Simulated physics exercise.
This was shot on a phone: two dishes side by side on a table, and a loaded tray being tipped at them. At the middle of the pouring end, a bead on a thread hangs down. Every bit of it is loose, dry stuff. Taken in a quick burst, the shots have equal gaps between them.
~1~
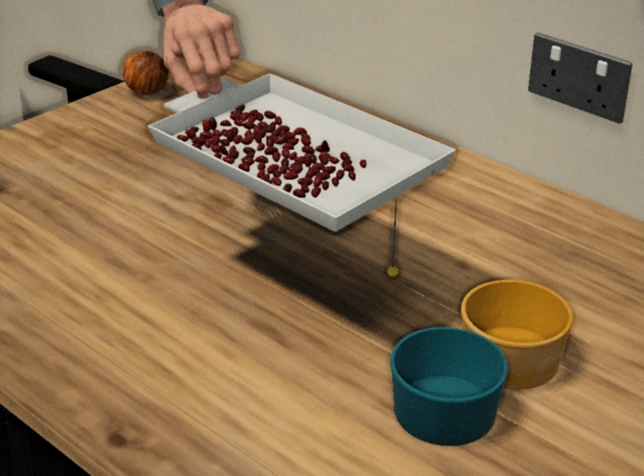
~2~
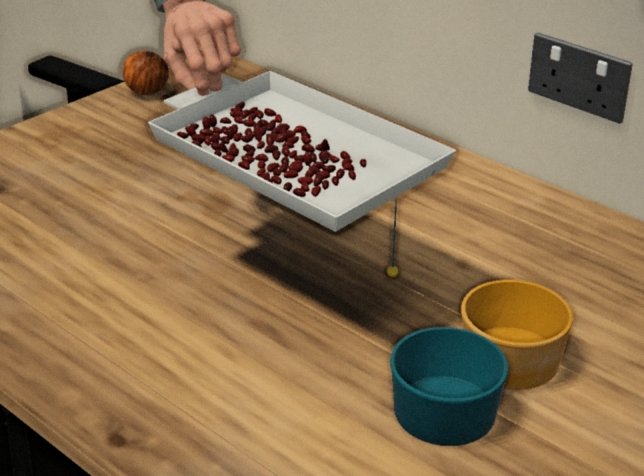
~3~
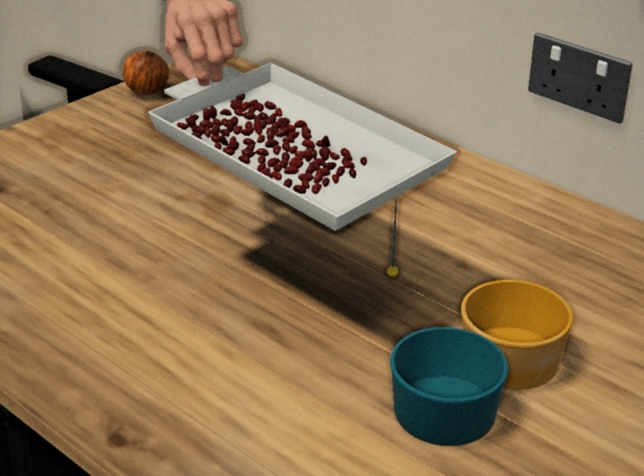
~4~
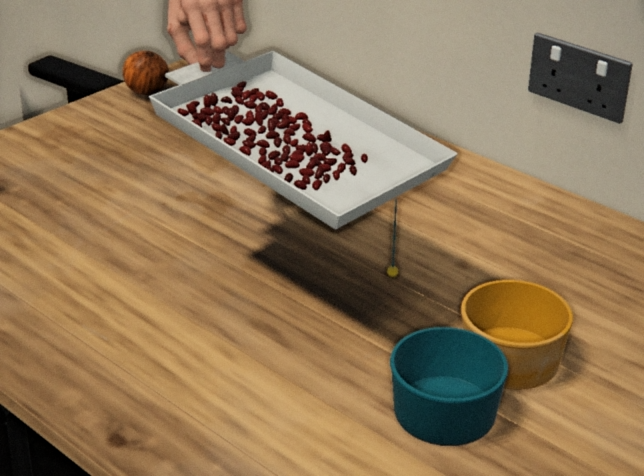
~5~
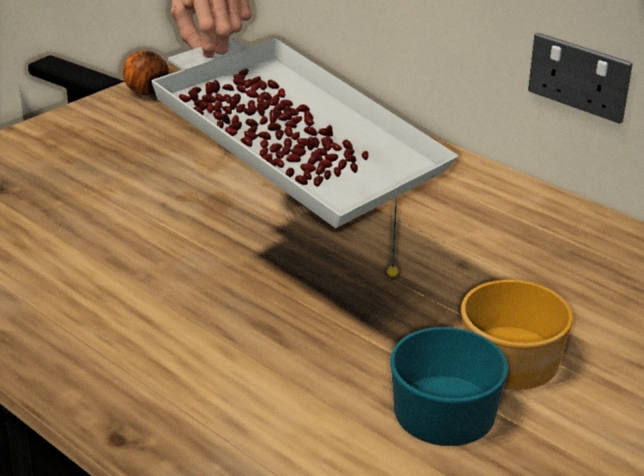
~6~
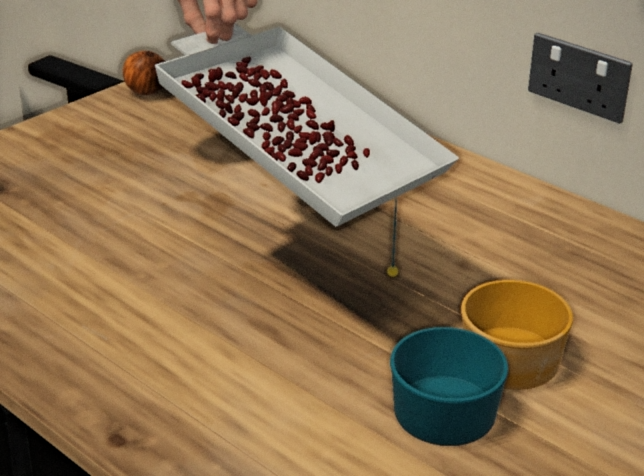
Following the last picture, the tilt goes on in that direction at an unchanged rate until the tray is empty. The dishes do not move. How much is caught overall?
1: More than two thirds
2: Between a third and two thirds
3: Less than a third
The answer is 3.
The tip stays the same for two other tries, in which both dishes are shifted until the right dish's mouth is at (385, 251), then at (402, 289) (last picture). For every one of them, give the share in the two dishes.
Trial 1 about 0 %, trial 2 about 40 %.
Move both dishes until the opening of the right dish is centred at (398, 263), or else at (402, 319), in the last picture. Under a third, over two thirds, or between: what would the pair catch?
In order: Under a third, then below one third.
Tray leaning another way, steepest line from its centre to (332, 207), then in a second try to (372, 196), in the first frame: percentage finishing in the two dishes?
Respectively 0 % and 10 %.
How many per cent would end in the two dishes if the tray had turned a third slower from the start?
Something like 0 percent, give or take.
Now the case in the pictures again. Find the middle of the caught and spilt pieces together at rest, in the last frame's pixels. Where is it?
About (459, 318).
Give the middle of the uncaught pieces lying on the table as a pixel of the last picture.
About (458, 313).
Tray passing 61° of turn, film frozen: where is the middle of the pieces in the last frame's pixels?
Somewhere about pixel (414, 168).
Just after the last frame, tray tipped steeply; almost all on the tray; about a tenth in the air.
A moment on, tray tipped past a quarter turn; roughly half on the tray; just a few in the left dish; roughly a quarter outside both; roughly a quarter in the air.
Further on, tray tipped past a quarter turn; about a tenth in the left dish; about a tenth in the right dish; almost all outside both.
When it is over, tray tipped past a quarter turn; about a tenth in the left dish; about a tenth in the right dish; almost all outside both.
